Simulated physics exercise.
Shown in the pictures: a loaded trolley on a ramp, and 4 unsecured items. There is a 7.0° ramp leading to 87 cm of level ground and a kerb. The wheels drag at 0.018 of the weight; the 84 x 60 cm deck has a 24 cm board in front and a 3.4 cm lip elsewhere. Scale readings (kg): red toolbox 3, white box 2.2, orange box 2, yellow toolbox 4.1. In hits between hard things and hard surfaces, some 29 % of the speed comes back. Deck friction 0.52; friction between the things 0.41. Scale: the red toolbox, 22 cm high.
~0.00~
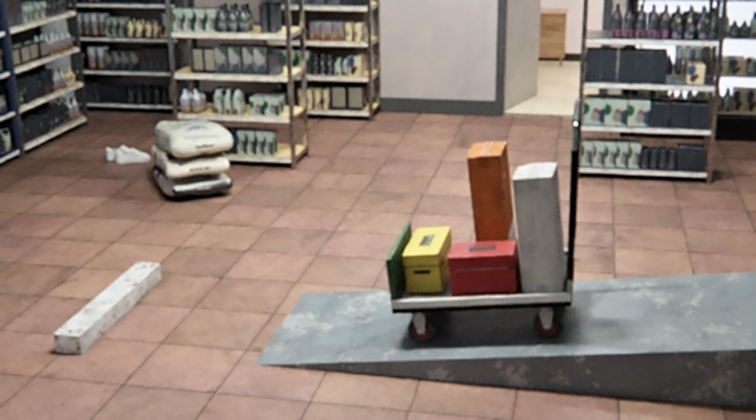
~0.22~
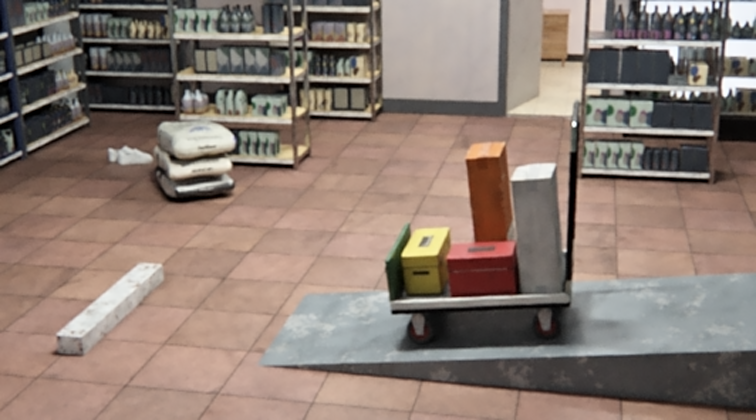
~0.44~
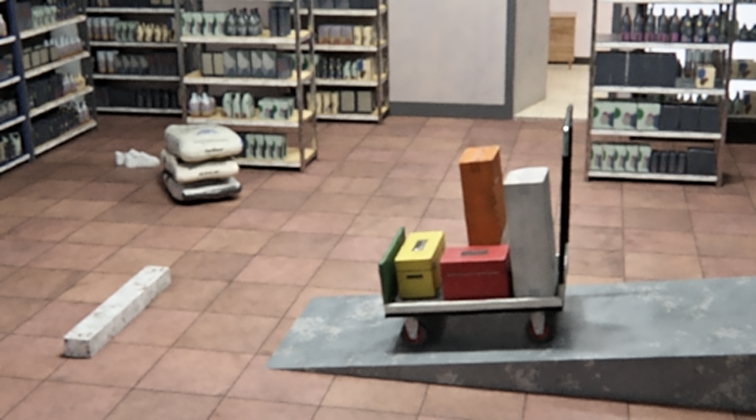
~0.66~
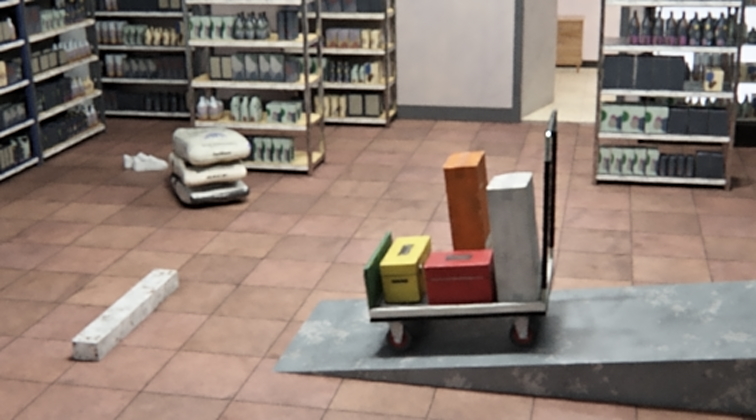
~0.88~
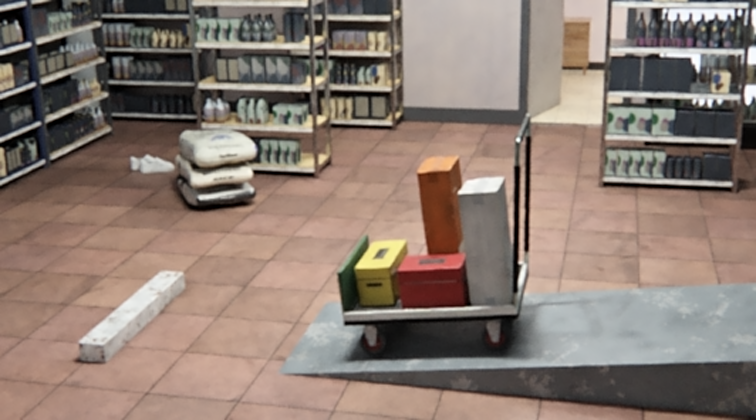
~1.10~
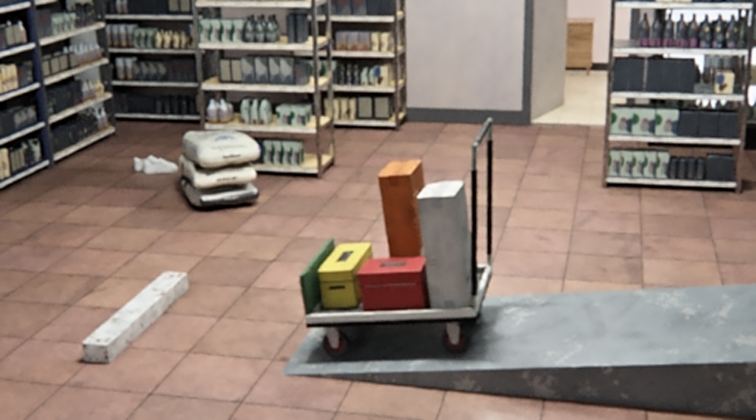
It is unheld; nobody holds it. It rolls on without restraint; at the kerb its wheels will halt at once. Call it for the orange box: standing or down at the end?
Down.
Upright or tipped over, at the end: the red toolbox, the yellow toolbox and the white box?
Outcome noted - the red toolbox survives without falling, the yellow toolbox survives without falling, the white box ends up fallen.
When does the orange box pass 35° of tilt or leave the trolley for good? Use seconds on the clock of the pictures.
It happens near 2.1 s.
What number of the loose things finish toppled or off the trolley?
Count: 2.
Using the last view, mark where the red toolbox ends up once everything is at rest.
Near (185, 284).
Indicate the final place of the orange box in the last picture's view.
About (193, 241).
After 1.50 s, kerb 51 cm ahead.
After 1.90 s, trolley at the kerb; orange box moved 2 cm near (219, 230); white box moved 2 cm; red toolbox moved 2 cm.
After 2.00 s, trolley at the kerb; orange box 14° off its base near (203, 227); white box 12° off its base; red toolbox moved 8 cm.
After 2.40 s, trolley at the kerb; orange box 71° off its base near (178, 232); white box 46° off its base; red toolbox moved 9 cm.
In the end (3.5 s), toppled on the trolley, white box and orange box; the other 2 under 10 cm from the start. At the end, from the last picture's camera, orange box near (193, 241).
